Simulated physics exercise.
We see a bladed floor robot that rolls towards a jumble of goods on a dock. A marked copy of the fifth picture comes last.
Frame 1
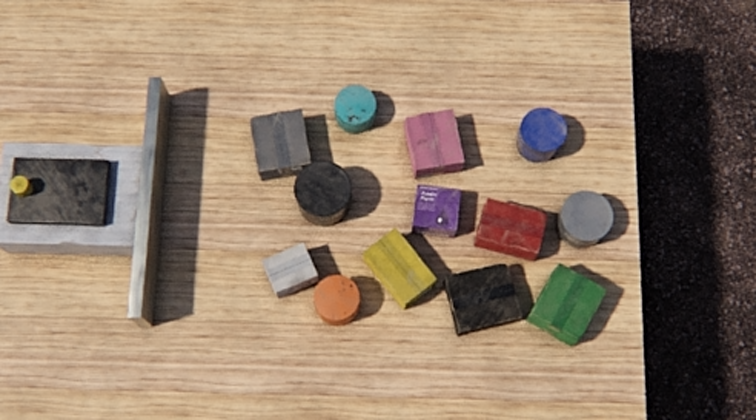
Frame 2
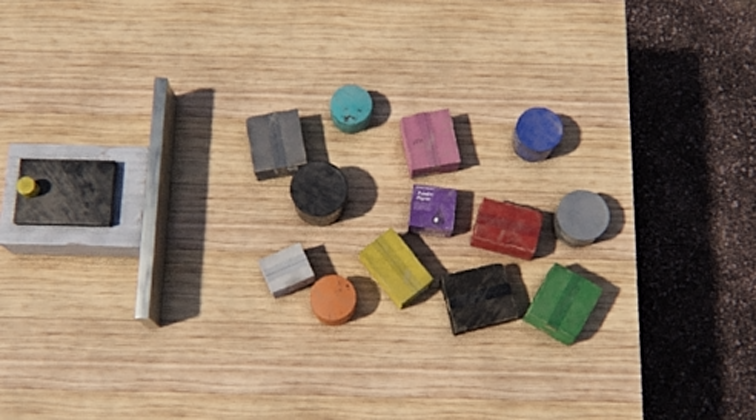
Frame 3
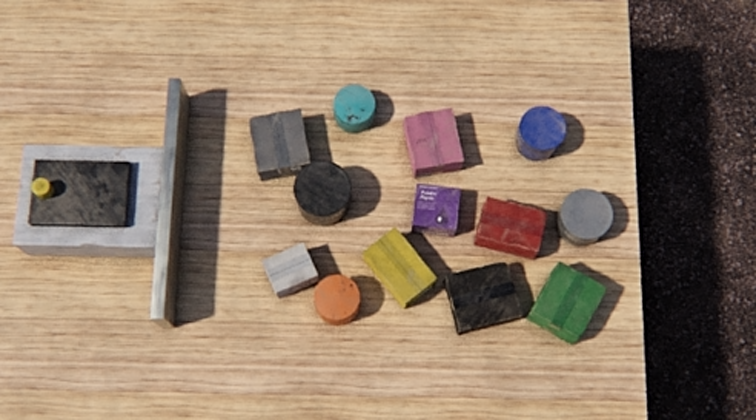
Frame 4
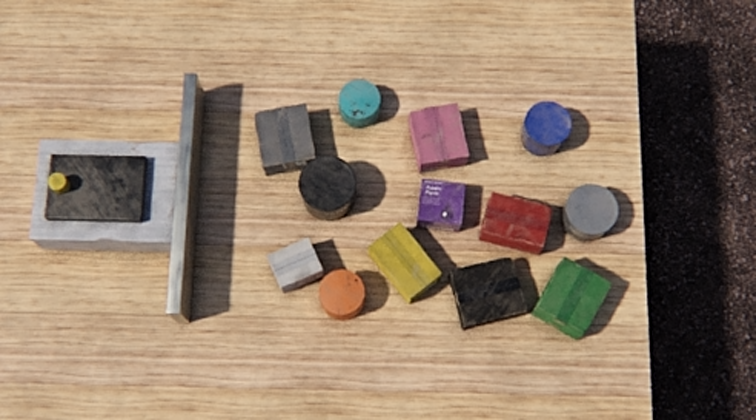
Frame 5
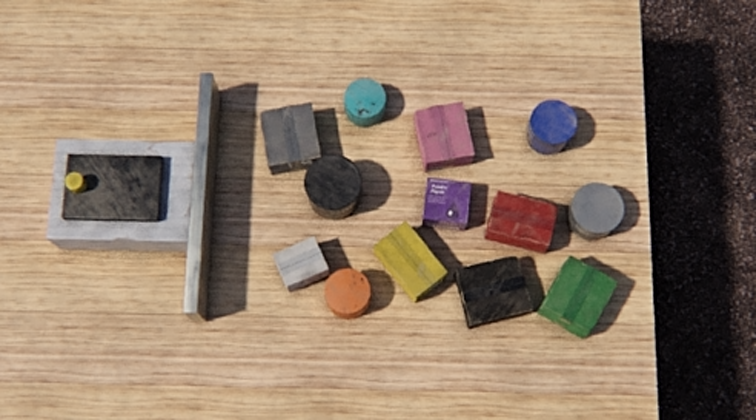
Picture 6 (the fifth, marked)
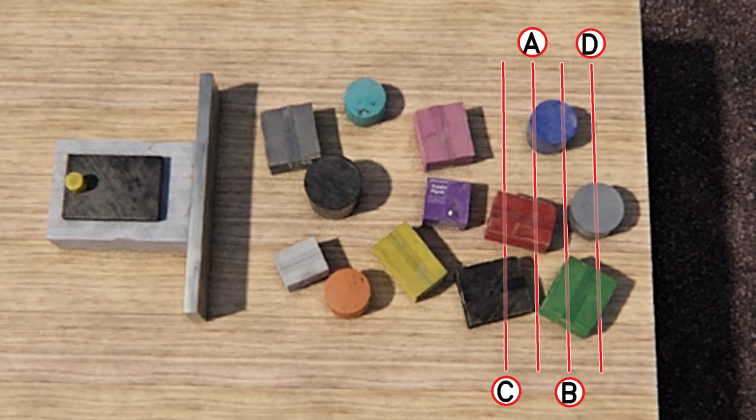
A bladed floor robot, pale grey with a dark top and a yellow knob, rolls slowly rightward across a wood-grained surface seen from above. To its right sit scattered goods: grey parcel, black and teal round pieces, white and orange ones below, then pink, purple, yellow, red, black, green, blue and grey. The robot narrows the gap without touching them, while the camera drifts slightly.
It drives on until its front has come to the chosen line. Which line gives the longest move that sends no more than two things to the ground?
Stop at C.
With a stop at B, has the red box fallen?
Yes.
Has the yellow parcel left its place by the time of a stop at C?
By then, yes.
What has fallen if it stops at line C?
It is the green box.
On the marked copy, A at (535, 211); B at (565, 212); C at (505, 210); D at (596, 212).
With C. Early on, robot (232, 190); turquoise canister (381, 96); orange canister (358, 307).
Further on, robot (343, 192); grey pail (616, 213); green box (605, 301).
At the end, robot (426, 194); green box over the edge; grey pail (644, 205); one fallen.
As for the rest, A drops four; B drops five; D drops eight.
